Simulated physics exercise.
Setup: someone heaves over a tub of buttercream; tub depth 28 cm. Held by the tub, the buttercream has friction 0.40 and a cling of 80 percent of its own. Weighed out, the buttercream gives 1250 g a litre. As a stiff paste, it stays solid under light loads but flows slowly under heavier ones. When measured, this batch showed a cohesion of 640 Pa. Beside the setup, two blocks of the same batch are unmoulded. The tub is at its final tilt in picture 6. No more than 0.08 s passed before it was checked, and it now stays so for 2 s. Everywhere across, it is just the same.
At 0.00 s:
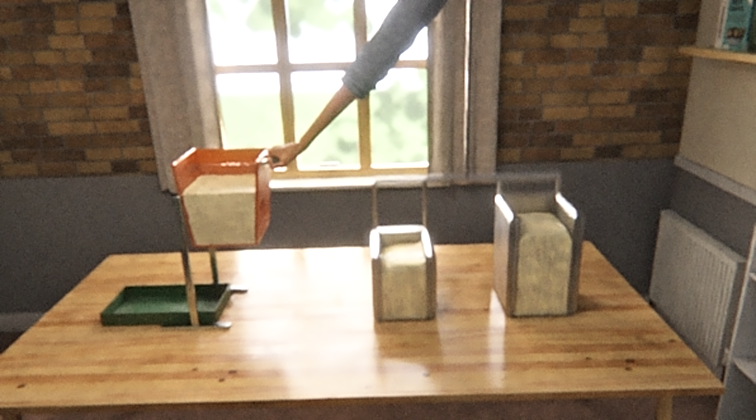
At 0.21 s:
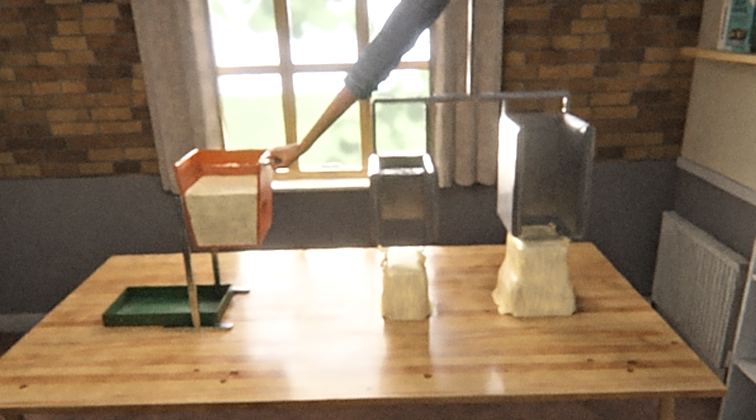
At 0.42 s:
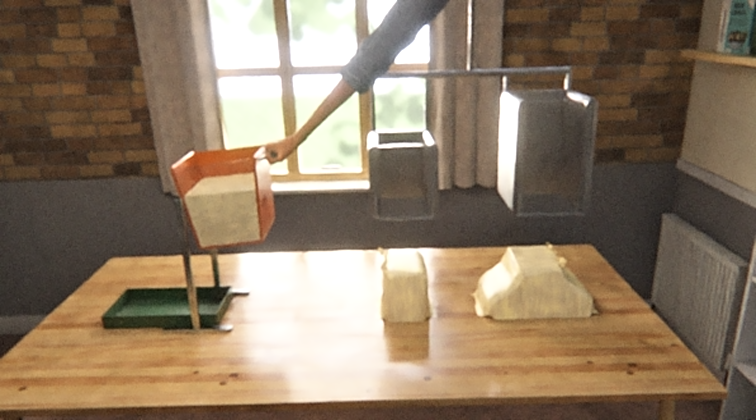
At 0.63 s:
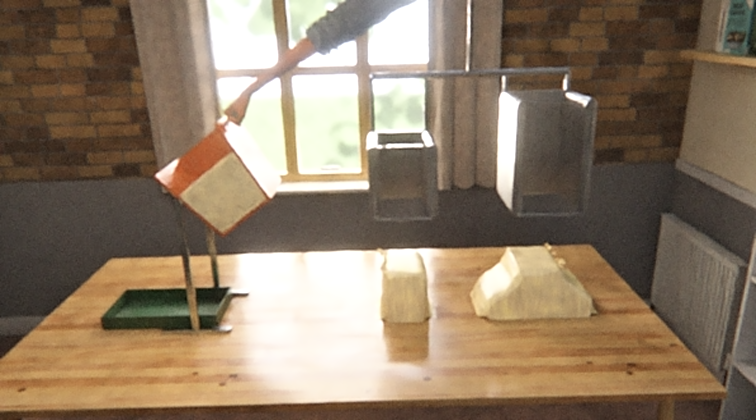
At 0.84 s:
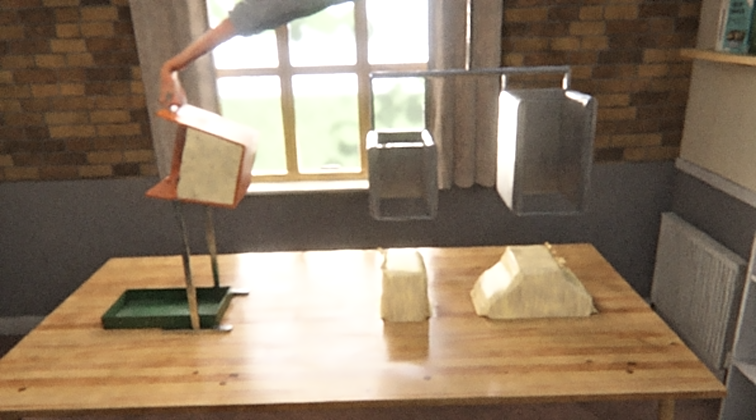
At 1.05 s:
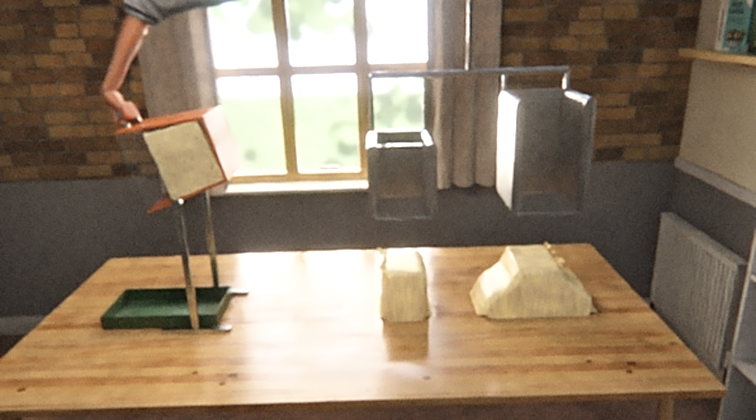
On a wooden table, two pale blocks slump unmoulded as a hand tilts an orange tub leftward.
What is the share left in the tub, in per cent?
About 0 %.
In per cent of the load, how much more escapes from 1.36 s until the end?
About 60 %.
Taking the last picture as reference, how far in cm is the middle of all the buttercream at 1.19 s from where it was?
Around 6 centimetres.
After 1.19 s, the tub is at 104 degrees and holds 100 %.
After 1.36 s, the tub is at 104 degrees and holds 59 %.
After 1.53 s, the tub is at 104 degrees and holds 27 %.
After 1.70 s, the tub is at 104 degrees and holds 0 %.
After 3.05 s, at the end, the tub is at 104 degrees and holds 0 %.
